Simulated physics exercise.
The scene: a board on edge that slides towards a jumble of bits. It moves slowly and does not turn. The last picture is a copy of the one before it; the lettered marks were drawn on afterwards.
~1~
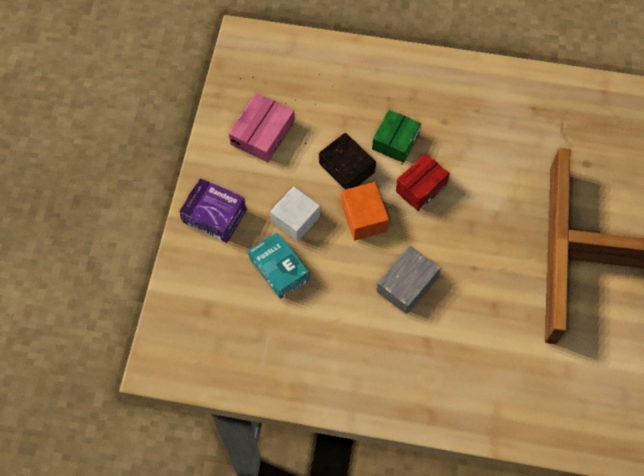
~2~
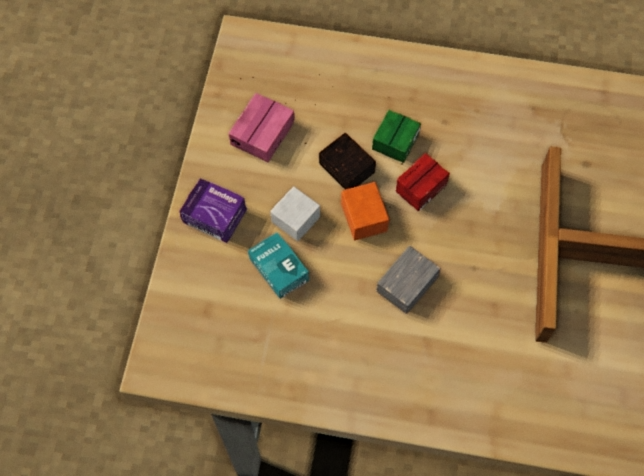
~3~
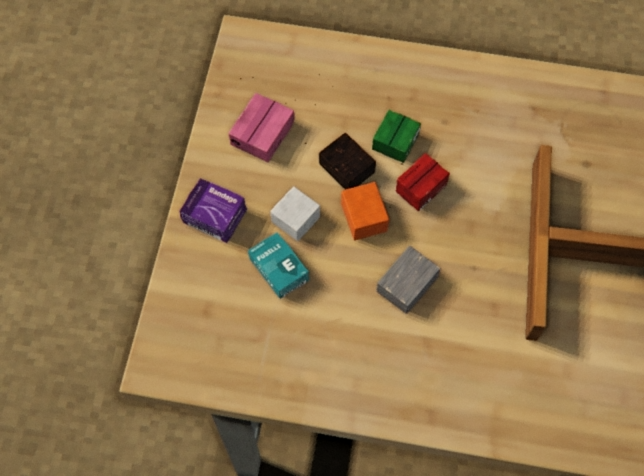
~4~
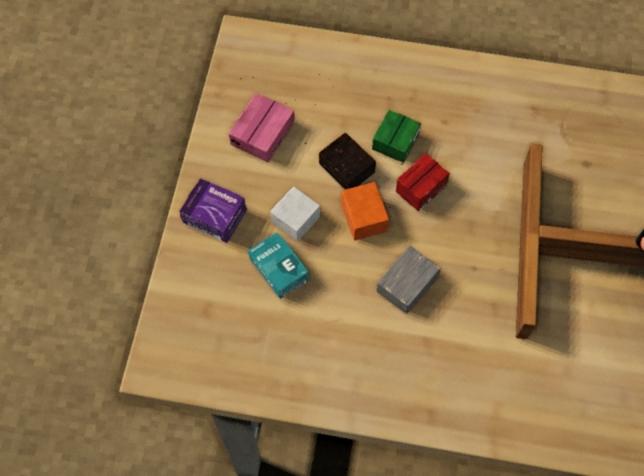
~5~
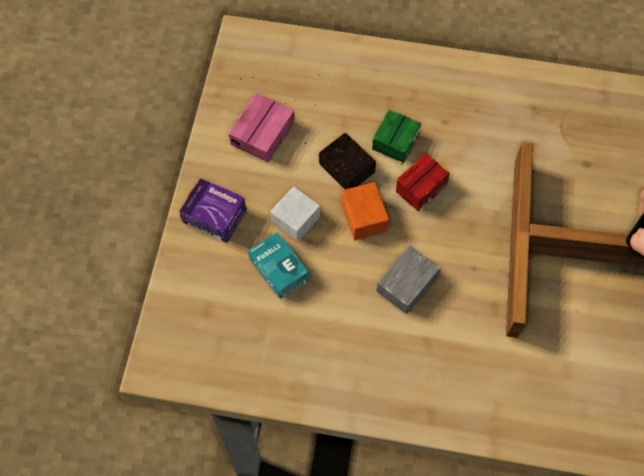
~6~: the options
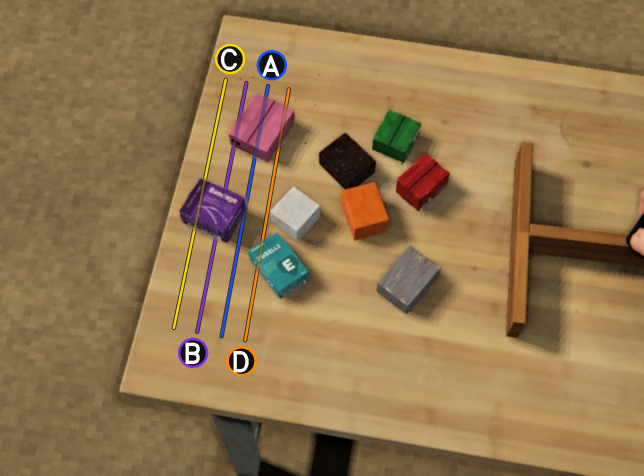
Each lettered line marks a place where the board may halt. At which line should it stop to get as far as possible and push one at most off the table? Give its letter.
No second one falls up to A.
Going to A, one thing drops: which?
It is the purple box.
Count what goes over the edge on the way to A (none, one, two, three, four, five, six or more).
In all, one.
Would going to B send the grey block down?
No.
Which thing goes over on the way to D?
The purple box goes over.
On the marked copy, A at (246, 203); B at (223, 199); C at (201, 196); D at (268, 207).
With A. Early on, board (422, 212); grey block (388, 281); red box (399, 183).
Further on, board (323, 196); purple box (206, 210); pink box (247, 121).
At the end, board (249, 184); purple box over the edge; white block (183, 197); one fallen.
As for the rest, B drops four; C drops five; D is within the limit but short.
